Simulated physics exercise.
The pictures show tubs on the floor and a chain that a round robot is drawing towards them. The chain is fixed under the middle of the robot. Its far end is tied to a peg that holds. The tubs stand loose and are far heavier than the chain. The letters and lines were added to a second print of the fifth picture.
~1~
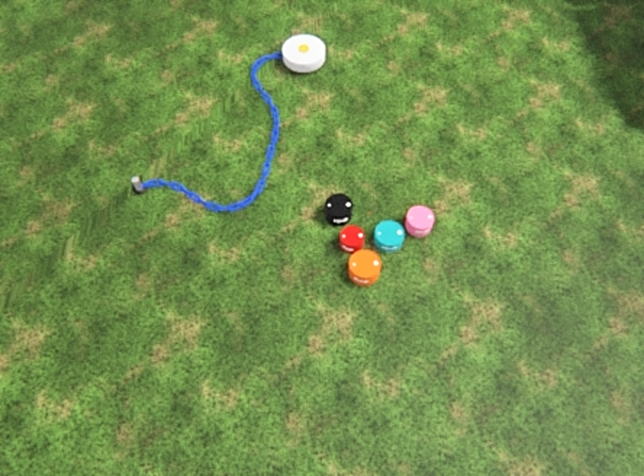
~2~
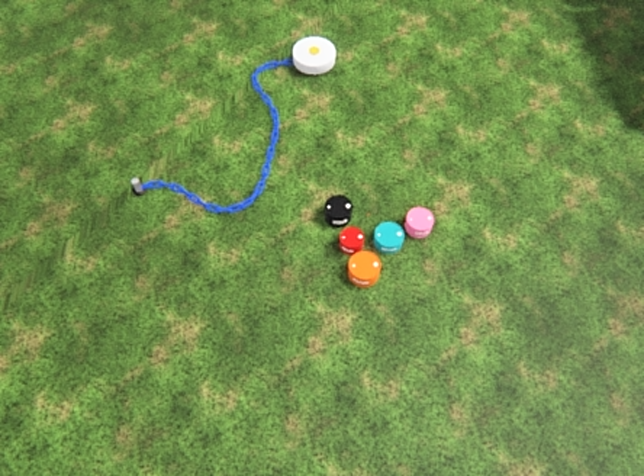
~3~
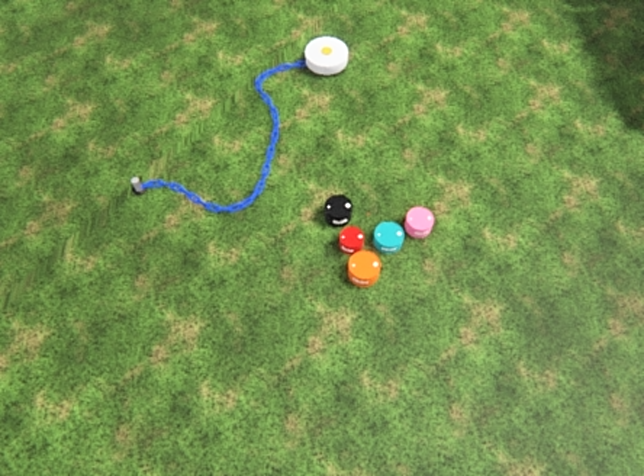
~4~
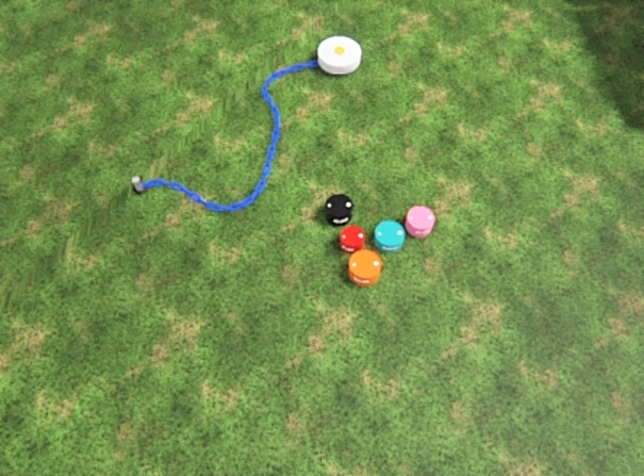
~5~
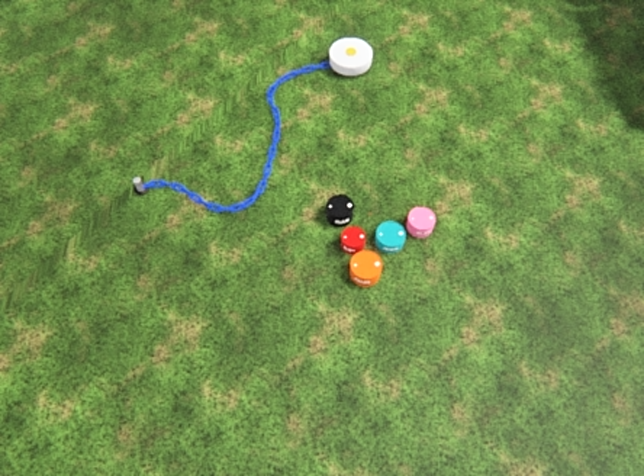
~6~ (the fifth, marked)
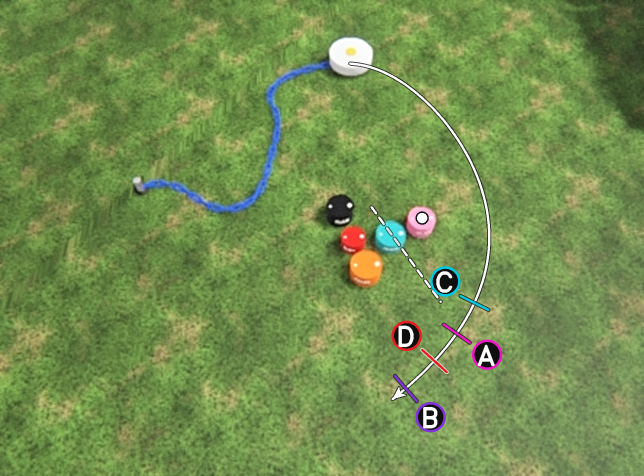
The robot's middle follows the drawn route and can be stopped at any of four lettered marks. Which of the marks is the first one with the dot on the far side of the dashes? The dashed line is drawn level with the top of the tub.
The earliest such stop is D.
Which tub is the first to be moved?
Pink.
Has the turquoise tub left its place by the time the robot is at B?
Yes.
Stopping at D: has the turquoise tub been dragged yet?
By then, yes.
On the marked copy, A at (457, 333); B at (406, 388); C at (474, 303); D at (434, 361); the dashed line at (404, 252); the route from (350, 64) via (484, 196) to (393, 399); the white dot at (422, 218).
With D. Early on, robot (451, 122); pink tub (421, 222).
Further on, robot (492, 241); pink tub (421, 222).
At the end, robot (436, 358); turquoise tub (379, 241); black tub (338, 217); pink tub (393, 263); the dot on the pink tub is over the dashed line.
As for the rest, A leaves the dotted tub short, at (410, 243); B does it too, but is farther than needed; C leaves the dotted tub short, at (420, 223).
